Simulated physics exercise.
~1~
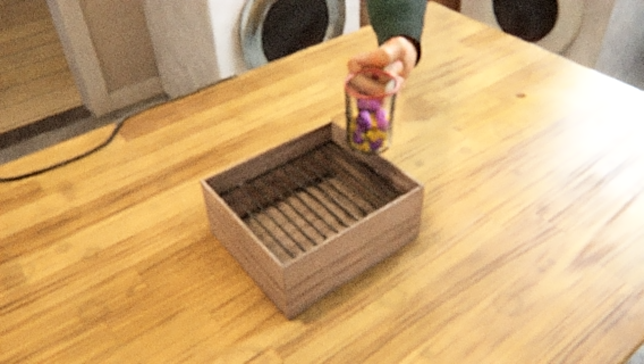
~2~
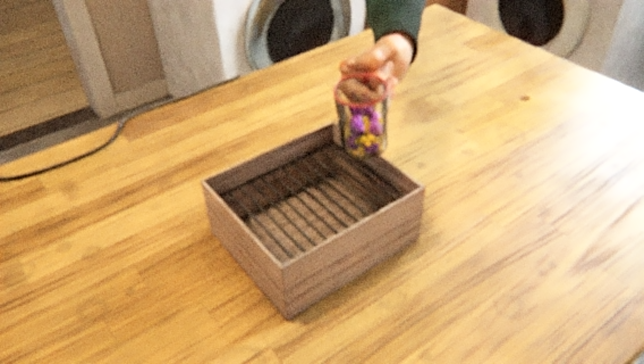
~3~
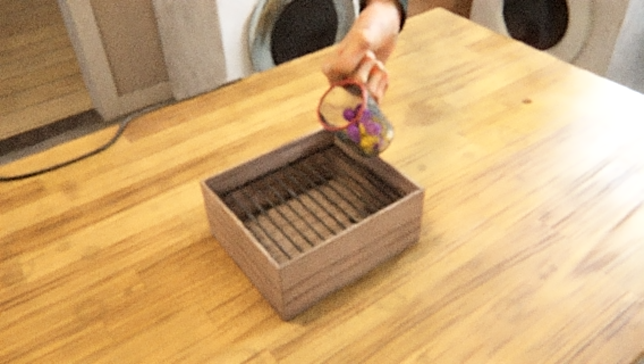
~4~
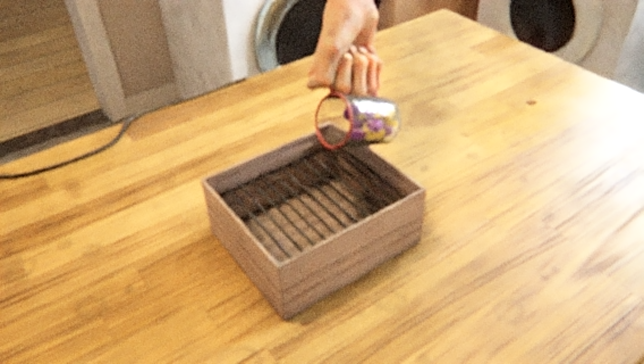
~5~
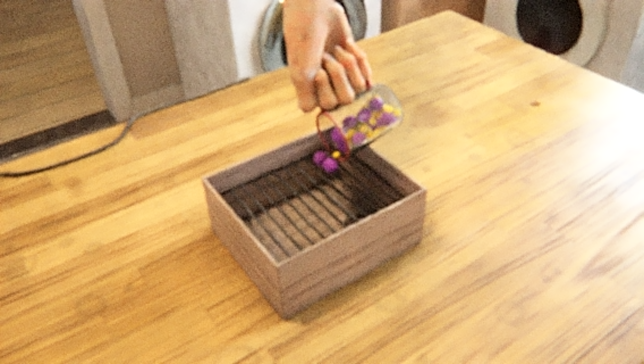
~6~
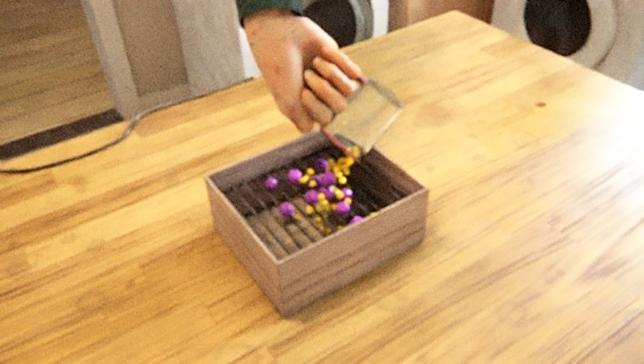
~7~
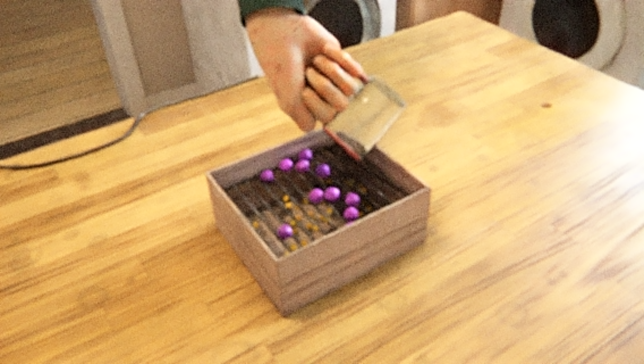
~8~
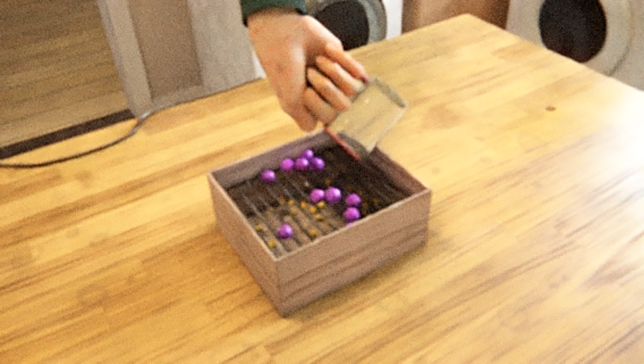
To begin with, a hand holds a clear cup of small yellow and purple pieces above an open wooden box with a row of wires across it, on a wooden table. The hand tilts the cup to the left until it lies on its side, with everything still inside. Purple pieces and a few yellow ones then start spilling out over the wires. As the cup tips upside down, the rest tumbles out and scatters across the box. The yellow pieces drop through to the bottom, while the purple ones stay caught on the wires beneath the emptied cup.
